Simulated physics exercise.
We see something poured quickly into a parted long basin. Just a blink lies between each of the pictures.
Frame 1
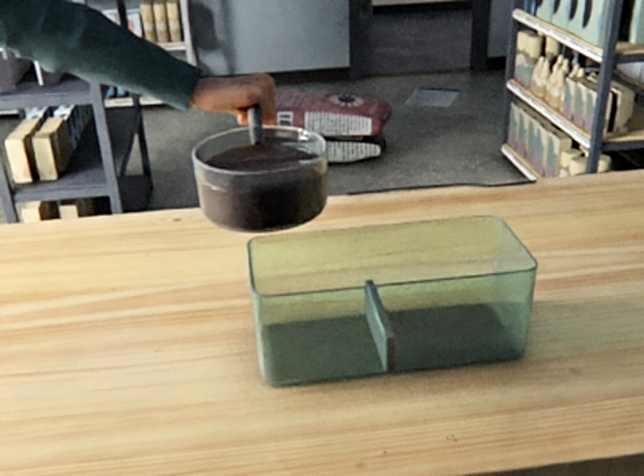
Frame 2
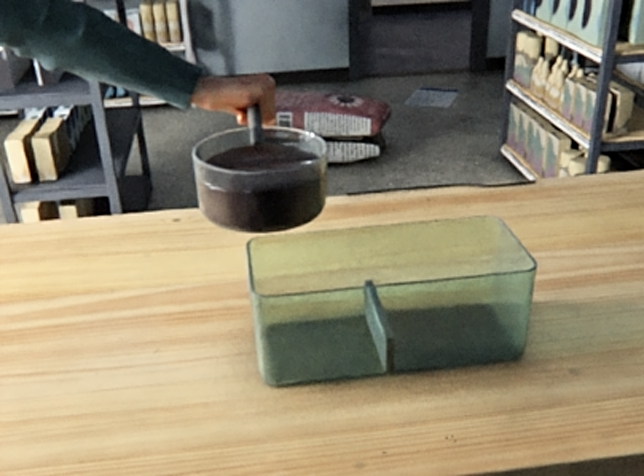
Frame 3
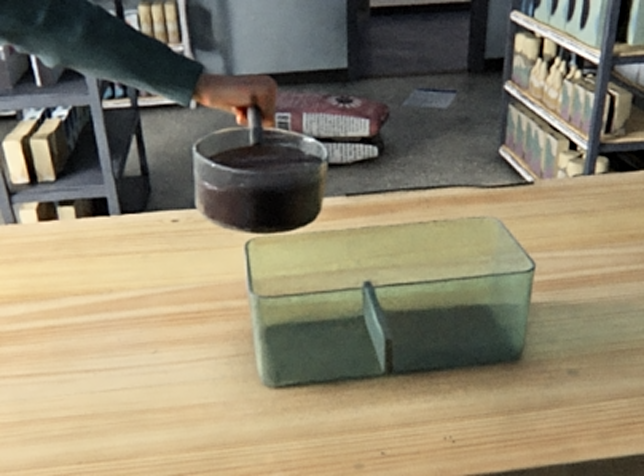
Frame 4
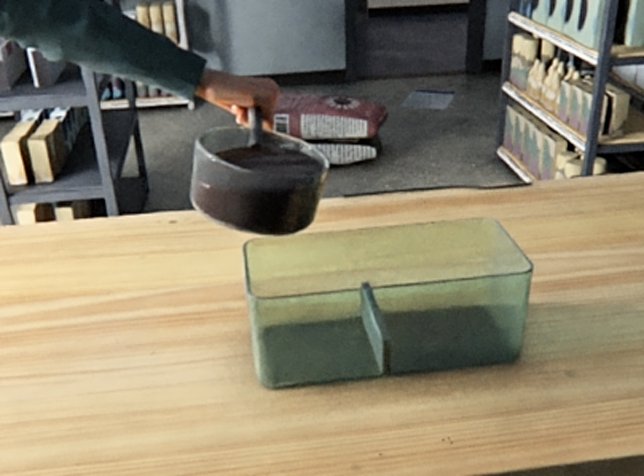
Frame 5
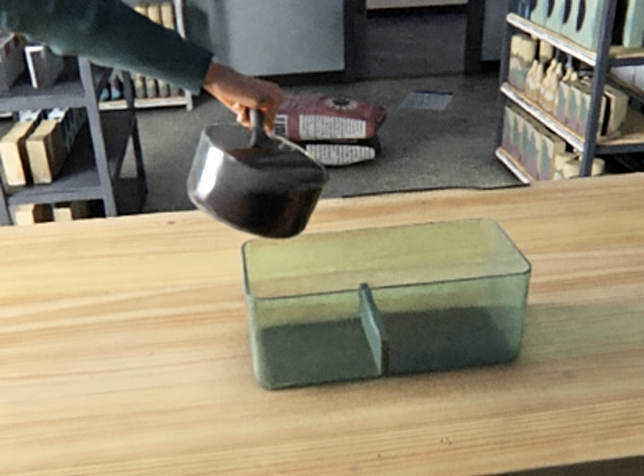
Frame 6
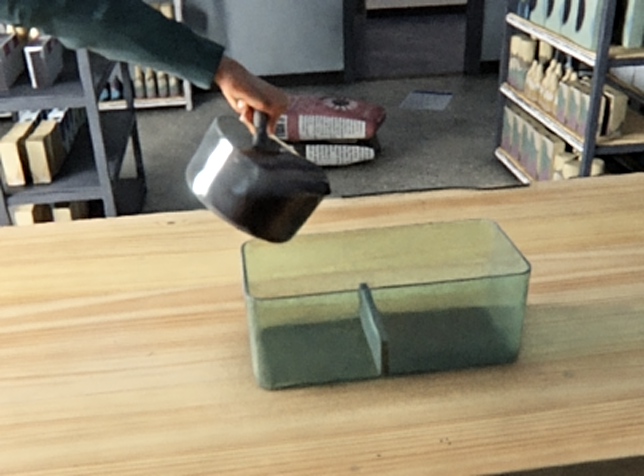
At the start, a hand at the end of a dark green sleeve holds a round pot of something dark almost level above a see-through green basin with a dividing wall, on a wooden table. The hand tips the pot, slightly then more steeply, lowering its right side toward the still basin.
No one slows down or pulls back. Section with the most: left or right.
The bigger share just pools up in the left section, I think.
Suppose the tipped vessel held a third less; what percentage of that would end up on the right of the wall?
Roughly 5 %.
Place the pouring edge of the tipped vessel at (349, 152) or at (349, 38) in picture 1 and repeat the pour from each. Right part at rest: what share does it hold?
First try: About 50 %; second try: About 70 %.
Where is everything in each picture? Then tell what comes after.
Tilt 0°; pouring edge (326, 145); surface from (198, 169) to (323, 158); the long basin's rim runs from (249, 267) to (519, 242); the wall's top is at (379, 308), in the first picture.
Tilt 2°; pouring edge (326, 147); surface from (198, 169) to (323, 159), in the second picture.
Tilt 6°; pouring edge (327, 152); surface from (197, 168) to (322, 161), in the third picture.
Tilt 14°; pouring edge (327, 162); surface from (196, 168) to (323, 164), in the fourth picture.
Tilt 24°; pouring edge (327, 174); surface from (194, 168) to (325, 168), in the fifth picture.
Tilt 36°; pouring edge (326, 188); surface from (189, 166) to (312, 174); 4 per cent is over the edge, in the sixth picture.
A moment on, the tilt is 103° and 19 per cent is still to pour, 35 is left of the wall and 13 right of it.
Next, the tilt is 110° and 3 per cent is still to pour, 72 is left of the wall and 20 right of it.
Then the tilt is 110° and 0 per cent is still to pour, 72 is left of the wall and 22 right of it.
Later the tilt is 110° and 0 per cent is still to pour, 73 is left of the wall and 22 right of it.
At rest 73 per cent lies left of the wall, 22 right of it and 5 outside.
